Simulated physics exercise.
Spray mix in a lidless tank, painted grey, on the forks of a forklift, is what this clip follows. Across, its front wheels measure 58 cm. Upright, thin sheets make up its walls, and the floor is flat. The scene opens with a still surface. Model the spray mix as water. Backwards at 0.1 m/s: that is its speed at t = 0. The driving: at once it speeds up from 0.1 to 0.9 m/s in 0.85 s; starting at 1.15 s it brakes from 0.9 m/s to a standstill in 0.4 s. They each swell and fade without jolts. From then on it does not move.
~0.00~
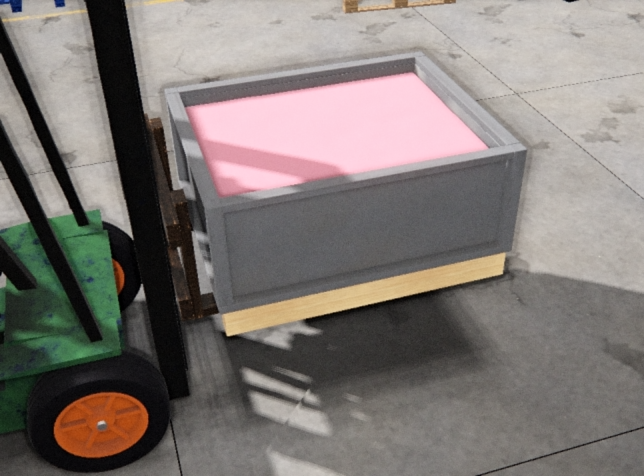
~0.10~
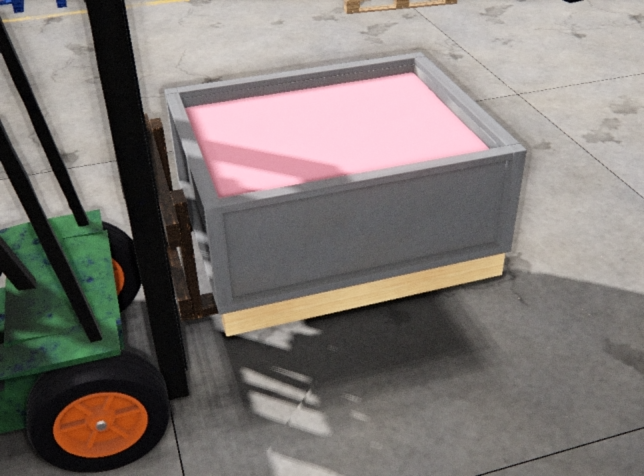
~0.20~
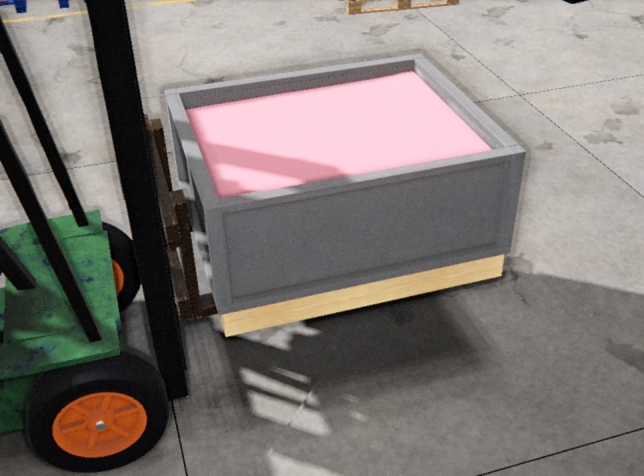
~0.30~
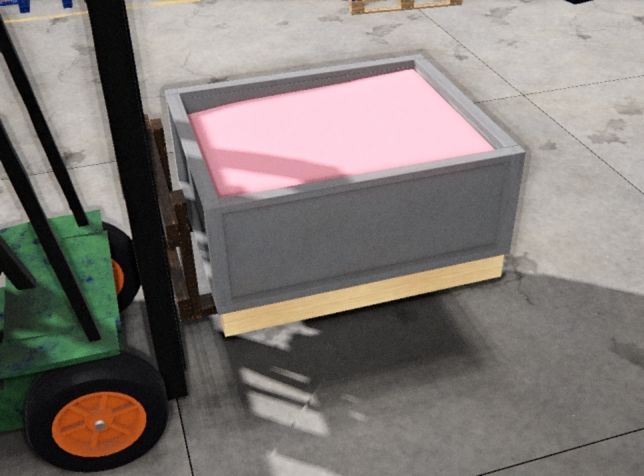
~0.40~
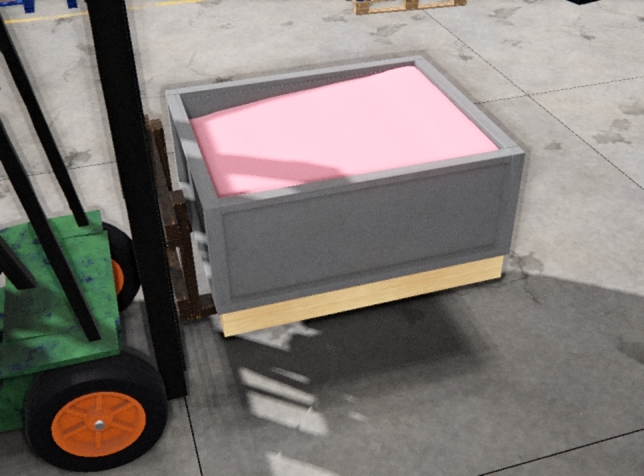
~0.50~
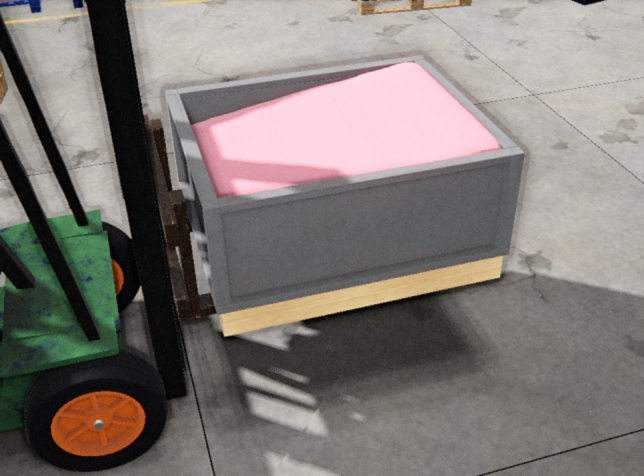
A forklift carries an open grey tank as its pink liquid, initially flat, rises towards the right.
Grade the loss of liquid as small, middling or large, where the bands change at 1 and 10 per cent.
The loss grades as large.
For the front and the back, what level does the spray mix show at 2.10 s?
About 50 cm in front, about 34 cm behind.
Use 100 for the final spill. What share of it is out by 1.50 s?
Roughly 10 per cent by then.
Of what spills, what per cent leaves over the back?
Some 70 per cent of it.
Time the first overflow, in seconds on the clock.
About 0.9 seconds.
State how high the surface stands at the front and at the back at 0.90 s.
The front stands at 48 cm and the back at 32 cm.
By 0.90 s front 48 cm, middle 39 cm, back 32 cm above the floor; the loss stands at 1 per cent, over the front.
By 1.50 s front 19 cm, middle 38 cm, back 61 cm above the floor; the loss stands at 2 per cent, over the front.
By 2.10 s front 50 cm, middle 33 cm, back 34 cm above the floor; the loss stands at 11 per cent, over the back.
By 4.53 s the loss stands at 17 per cent, mostly over the back, some over the front, 78 of 472 litres.
